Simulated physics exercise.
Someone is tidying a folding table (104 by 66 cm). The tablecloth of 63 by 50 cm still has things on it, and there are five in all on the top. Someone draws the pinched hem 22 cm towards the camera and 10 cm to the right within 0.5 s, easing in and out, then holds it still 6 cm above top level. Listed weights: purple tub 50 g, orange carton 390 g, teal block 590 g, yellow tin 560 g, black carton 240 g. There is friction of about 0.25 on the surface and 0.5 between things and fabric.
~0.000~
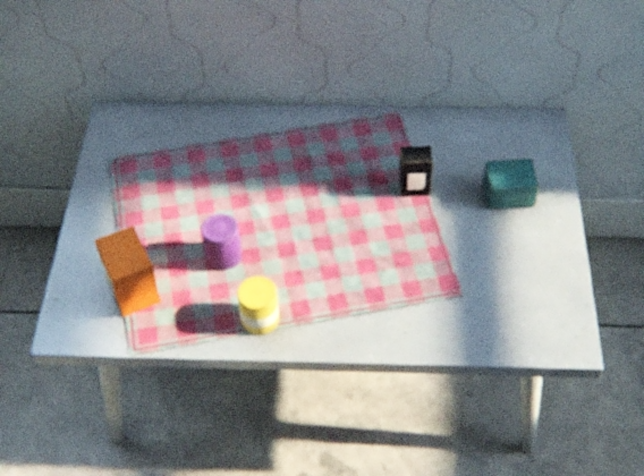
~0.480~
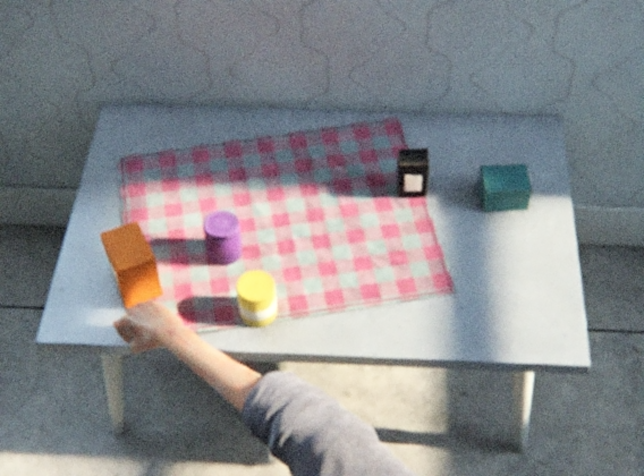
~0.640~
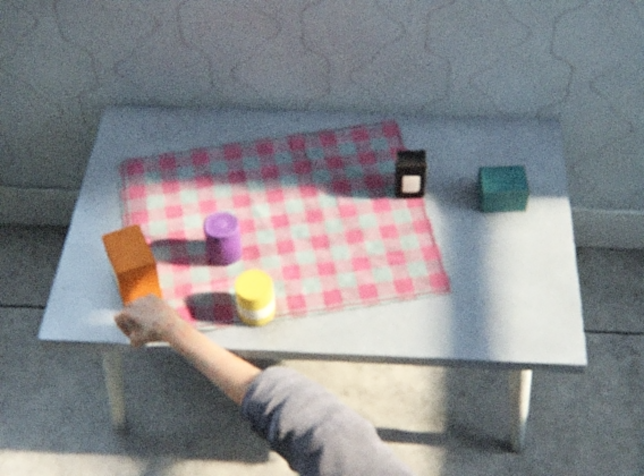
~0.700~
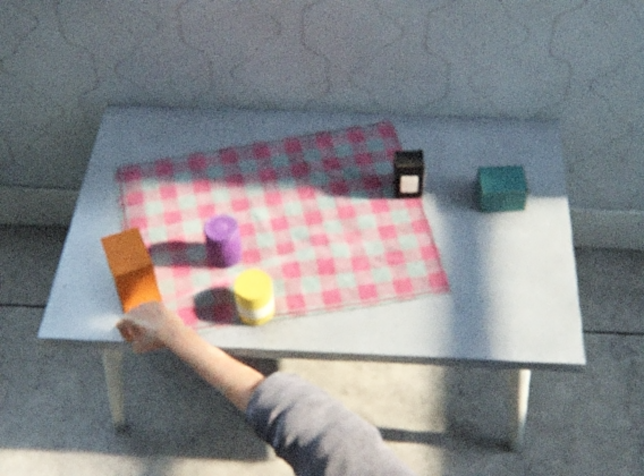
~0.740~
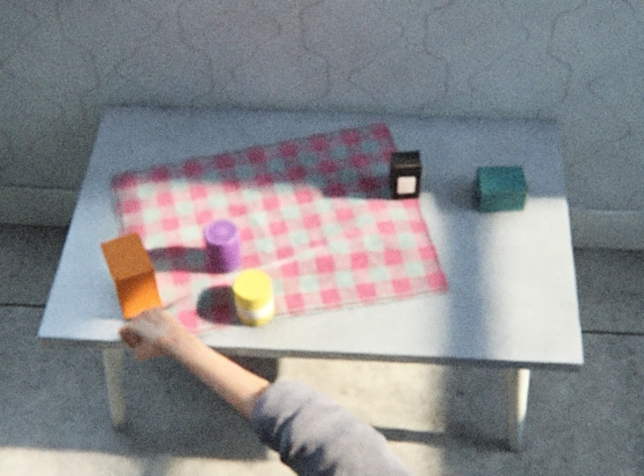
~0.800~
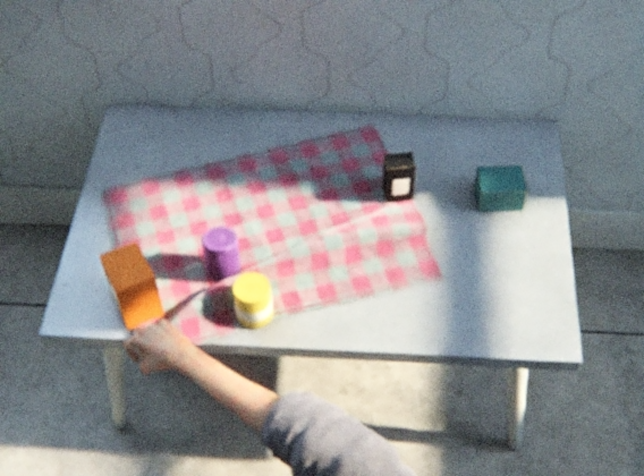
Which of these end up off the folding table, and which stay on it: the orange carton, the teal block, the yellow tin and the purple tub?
In the end orange carton: Gone; teal block: Still there; yellow tin: Gone; purple tub: Gone.
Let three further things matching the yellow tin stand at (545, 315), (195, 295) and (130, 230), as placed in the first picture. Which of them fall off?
Respectively, the copies end as follows: Still in place, gone from the top, gone from the top.
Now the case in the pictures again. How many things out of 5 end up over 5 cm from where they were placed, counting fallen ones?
Total: 4.
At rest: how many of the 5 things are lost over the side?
It adds up to 3.
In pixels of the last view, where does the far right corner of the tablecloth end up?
Roughly (242, 179).
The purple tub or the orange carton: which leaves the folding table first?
First goes the orange one.
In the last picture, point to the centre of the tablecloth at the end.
(241, 323) or thereabouts.
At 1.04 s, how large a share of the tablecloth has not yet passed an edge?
Around 80 percent.
By 0.88 s, 95 % of the tablecloth is still over the top; orange carton 13 cm off its start, purple tub 9 cm off its start, yellow tin 4 cm off its start.
By 0.96 s, 90 % of the tablecloth is still over the top; orange carton 20 cm off its start, purple tub 14 cm off its start, yellow tin 8 cm off its start.
By 1.04 s, 80 % of the tablecloth is still over the top; orange carton 28 cm off its start at (118, 374), purple tub 20 cm off its start at (194, 299), yellow tin 13 cm off its start at (243, 353).
By 1.12 s, 70 % of the tablecloth is still over the top; orange carton over the edge, purple tub 27 cm off its start, yellow tin on its side, 18 cm off its start.
By 2.72 s, 55 % of the tablecloth is still over the top; orange carton over the edge, purple tub over the edge, yellow tin over the edge, teal block 0 cm off its start at (502, 179).
